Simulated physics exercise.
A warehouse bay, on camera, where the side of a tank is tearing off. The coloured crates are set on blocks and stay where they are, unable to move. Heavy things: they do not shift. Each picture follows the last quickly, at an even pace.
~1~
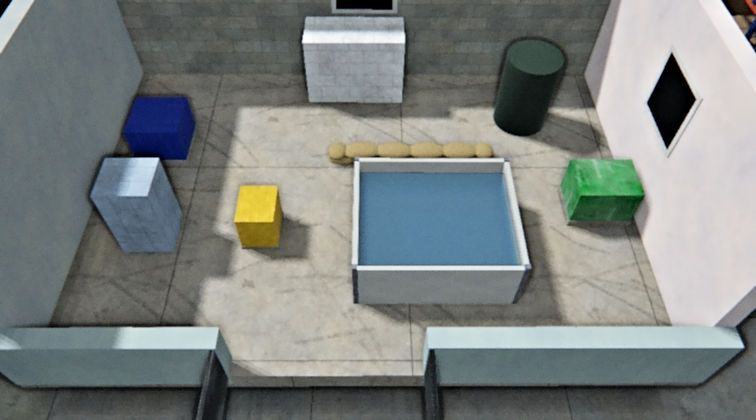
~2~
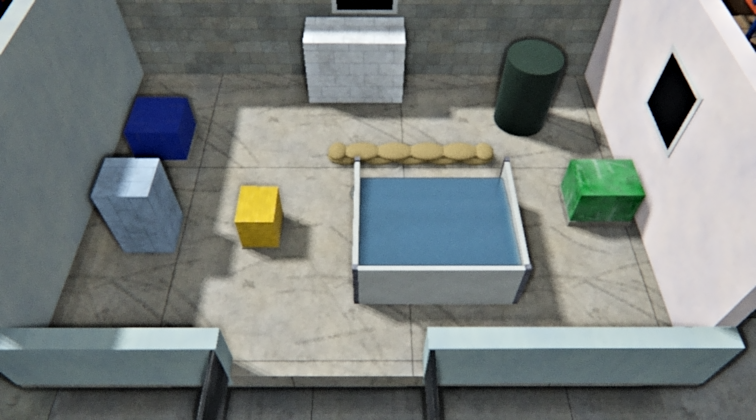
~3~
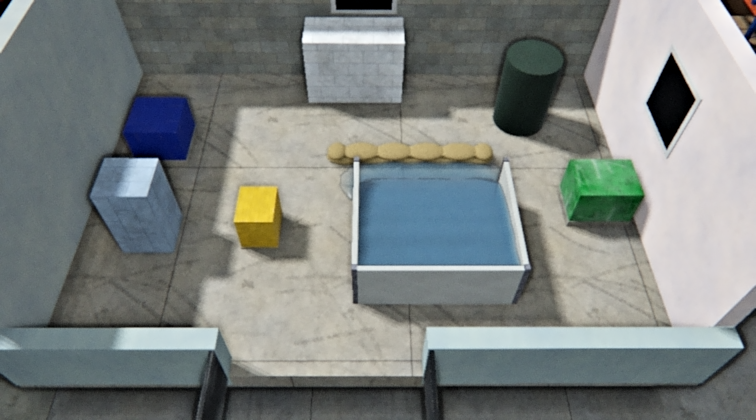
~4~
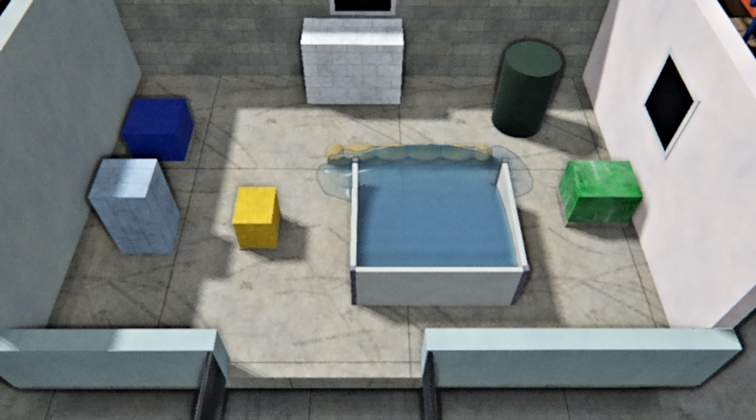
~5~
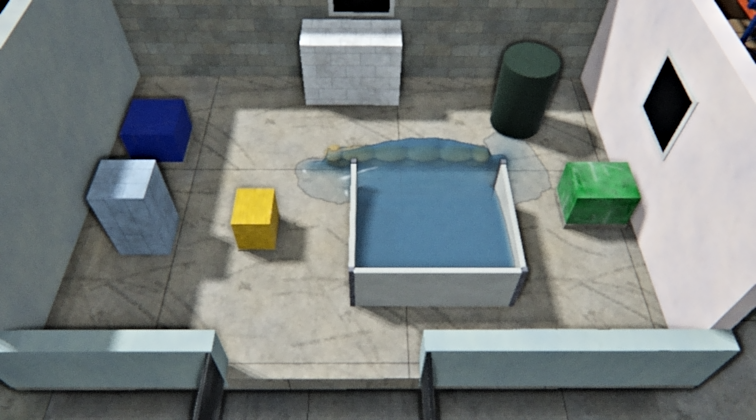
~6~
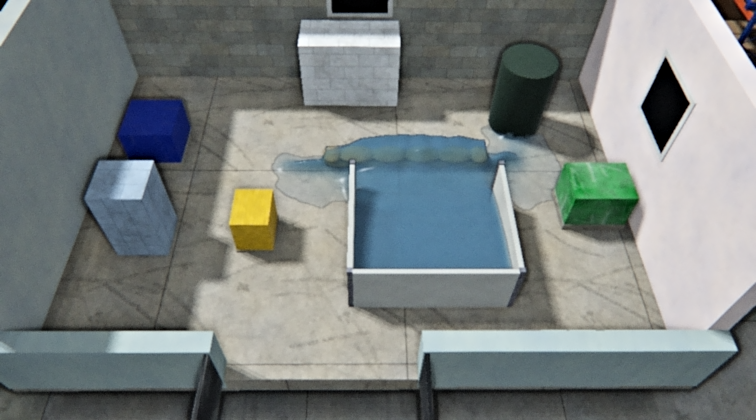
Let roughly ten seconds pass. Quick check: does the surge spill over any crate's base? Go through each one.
In order: The blue crate is not missed by the water this time; the green crate is not missed by the water this time; the yellow crate is not missed by the water this time.
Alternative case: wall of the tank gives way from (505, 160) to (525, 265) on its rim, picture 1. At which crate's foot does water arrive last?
The blue one comes last.
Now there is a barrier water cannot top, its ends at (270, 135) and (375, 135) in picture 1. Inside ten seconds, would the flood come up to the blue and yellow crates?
Summary - blue crate: Flooded; yellow crate: Flooded.
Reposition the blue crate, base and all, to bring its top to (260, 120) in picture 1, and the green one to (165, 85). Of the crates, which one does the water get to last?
The green one.
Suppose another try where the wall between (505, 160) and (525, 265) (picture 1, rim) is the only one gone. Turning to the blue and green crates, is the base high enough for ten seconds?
As it turns out, the blue crate is left untouched, and the green crate gets overtopped.
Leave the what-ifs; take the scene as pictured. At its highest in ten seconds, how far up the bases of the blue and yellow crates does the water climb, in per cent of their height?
Some 130 and 270 % respectively.
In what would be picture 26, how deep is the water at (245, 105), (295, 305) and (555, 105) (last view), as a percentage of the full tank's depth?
Going in order, roughly 2, 2 and 20 %.
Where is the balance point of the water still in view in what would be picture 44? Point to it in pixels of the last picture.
It is around (377, 175).
A moment on, water covers 40 % of the floor; the blue crate water round its plinth, the green crate water round its plinth, the yellow crate water round its plinth.
Next, water covers 55 % of the floor; the blue crate water round its plinth, the green crate water round its plinth, the yellow crate water round its plinth.
Then, water covers 70 % of the floor; the blue crate water round its plinth, the green crate water round its plinth, the yellow crate water round its plinth.
Later, water covers 85 % of the floor; the blue crate water round its plinth, the green crate water round its plinth, the yellow crate water round its plinth.
In the end, water covers 95 % of the floor; the blue crate was topped, the green crate was topped, the yellow crate was topped.
